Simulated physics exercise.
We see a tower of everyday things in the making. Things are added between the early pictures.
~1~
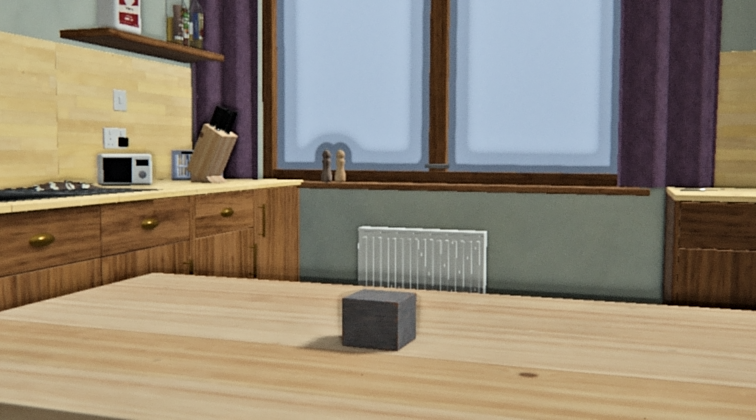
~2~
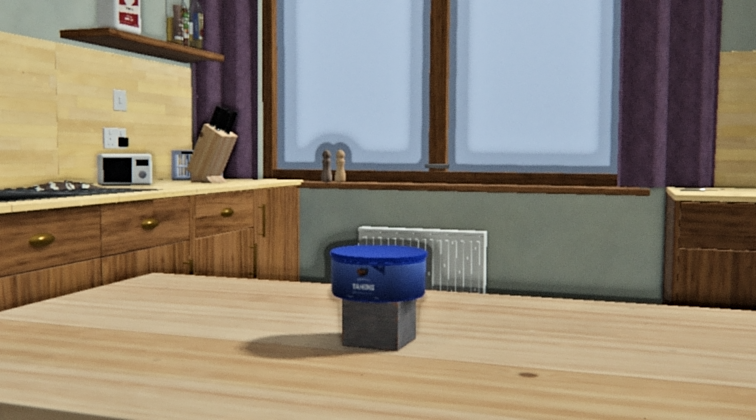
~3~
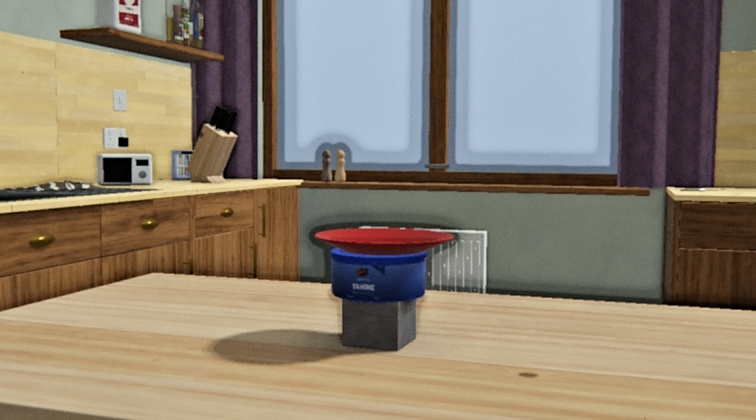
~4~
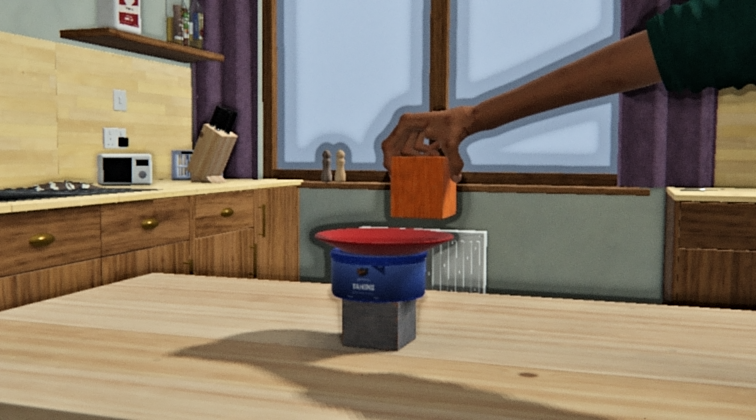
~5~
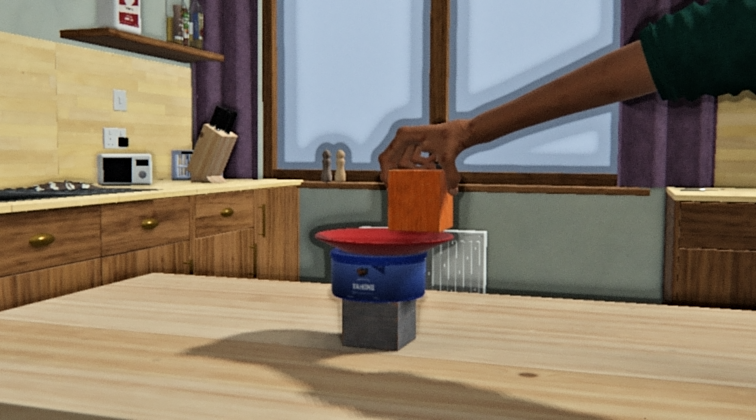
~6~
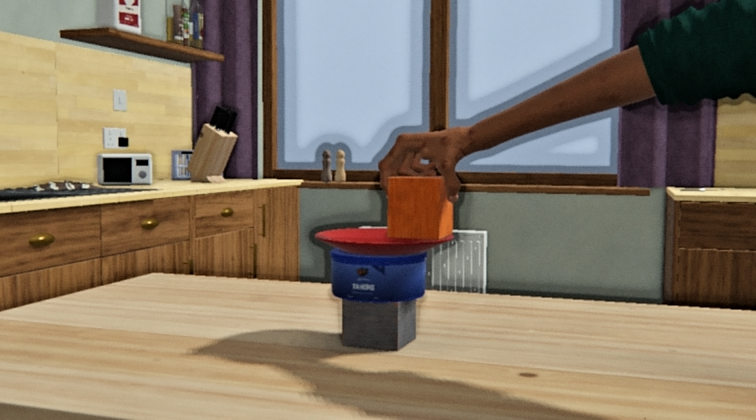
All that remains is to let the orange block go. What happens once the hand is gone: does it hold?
The pile holds.
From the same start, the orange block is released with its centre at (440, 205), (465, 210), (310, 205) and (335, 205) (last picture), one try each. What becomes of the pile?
First, it stays up; second, it loses its balance; third, it loses its balance; fourth, it stays up.
Then, 0.50 s past the last view, nothing moves.
Then, 1.00 s past the last view, orange block resting near (421, 207).
Finally, all 4 still in place. Final places as the last picture's camera would see them, orange block near (421, 207). The pile keeps its balance.
